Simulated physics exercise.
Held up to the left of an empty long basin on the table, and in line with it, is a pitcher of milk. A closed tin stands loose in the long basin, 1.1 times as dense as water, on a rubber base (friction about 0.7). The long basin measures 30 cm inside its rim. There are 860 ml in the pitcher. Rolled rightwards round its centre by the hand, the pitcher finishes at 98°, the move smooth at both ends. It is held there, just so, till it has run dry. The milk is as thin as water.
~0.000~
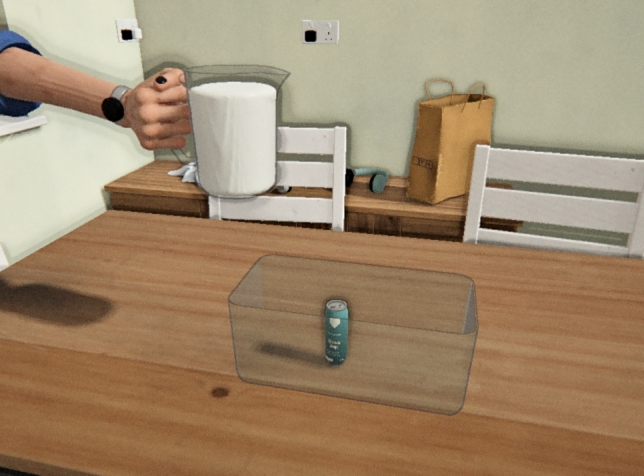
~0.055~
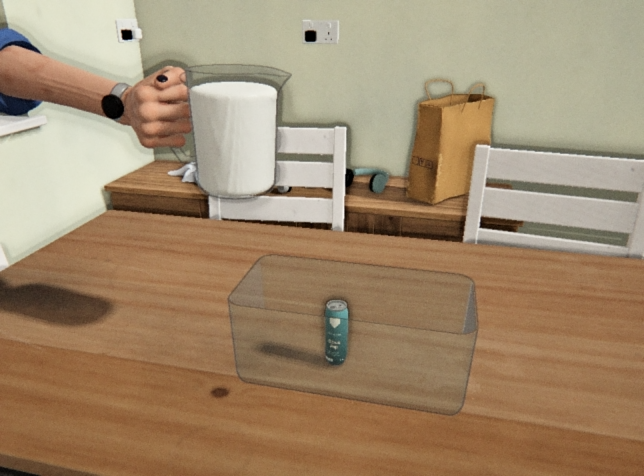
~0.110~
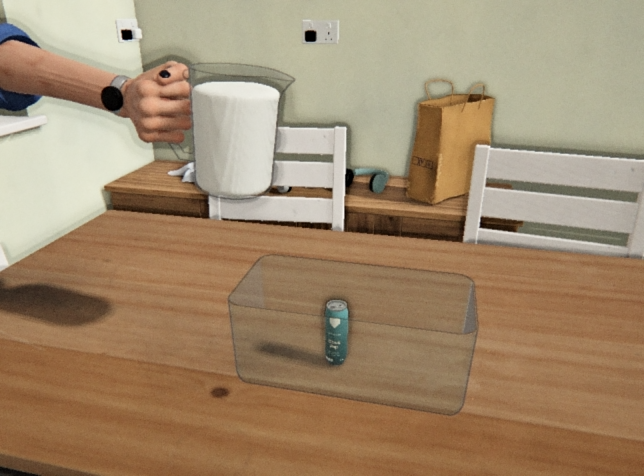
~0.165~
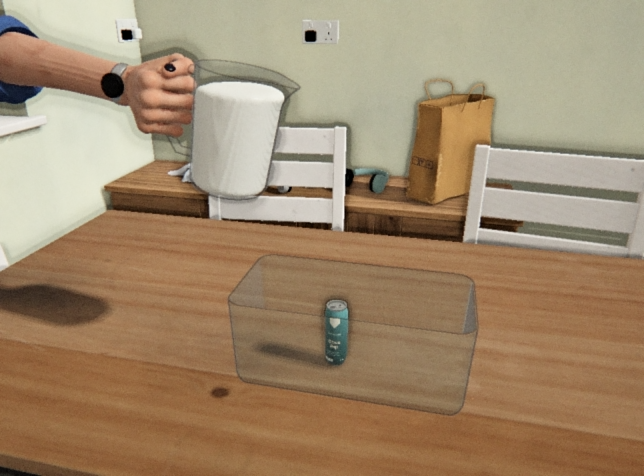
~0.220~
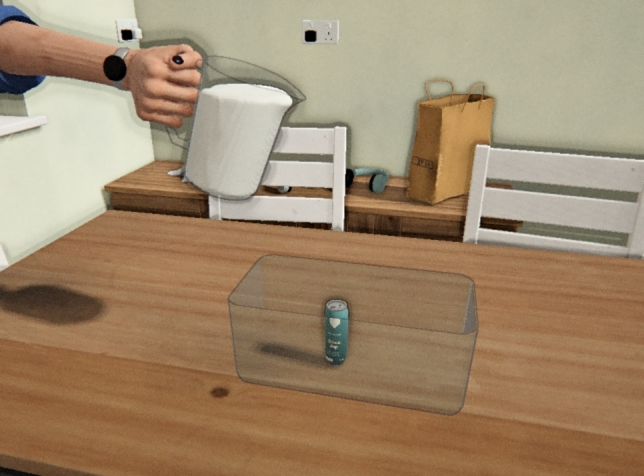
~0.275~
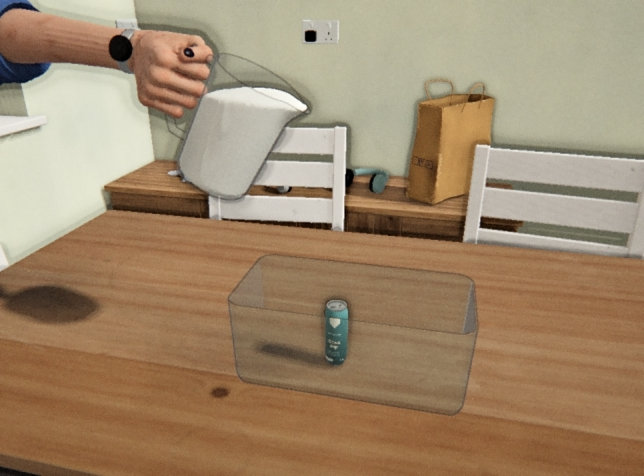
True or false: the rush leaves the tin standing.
True.
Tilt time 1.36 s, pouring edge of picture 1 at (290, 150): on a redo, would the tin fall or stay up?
Then it tips over.
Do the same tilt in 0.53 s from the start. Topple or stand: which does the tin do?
In that case the tin stays vertical.
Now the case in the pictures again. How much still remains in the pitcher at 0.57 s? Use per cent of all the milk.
Roughly 70 per cent.
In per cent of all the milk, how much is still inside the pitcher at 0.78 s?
Around 30 in a hundred.
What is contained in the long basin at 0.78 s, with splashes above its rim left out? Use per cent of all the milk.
Near 44 in a hundred.
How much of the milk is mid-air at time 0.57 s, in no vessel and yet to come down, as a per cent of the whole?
24 %.
After 0.57 s the tilt is 84° and 71 per cent is still to pour; the tin stands where it began.
After 0.78 s the tilt is 98° and 30 per cent is still to pour; the tin stands where it began.
After 1.01 s the tilt is 98° and 9 per cent is still to pour; the tin stands where it began.
After 1.25 s the tilt is 98° and 2 per cent is still to pour; the tin stands where it began.
In the end the tin stands where it began.
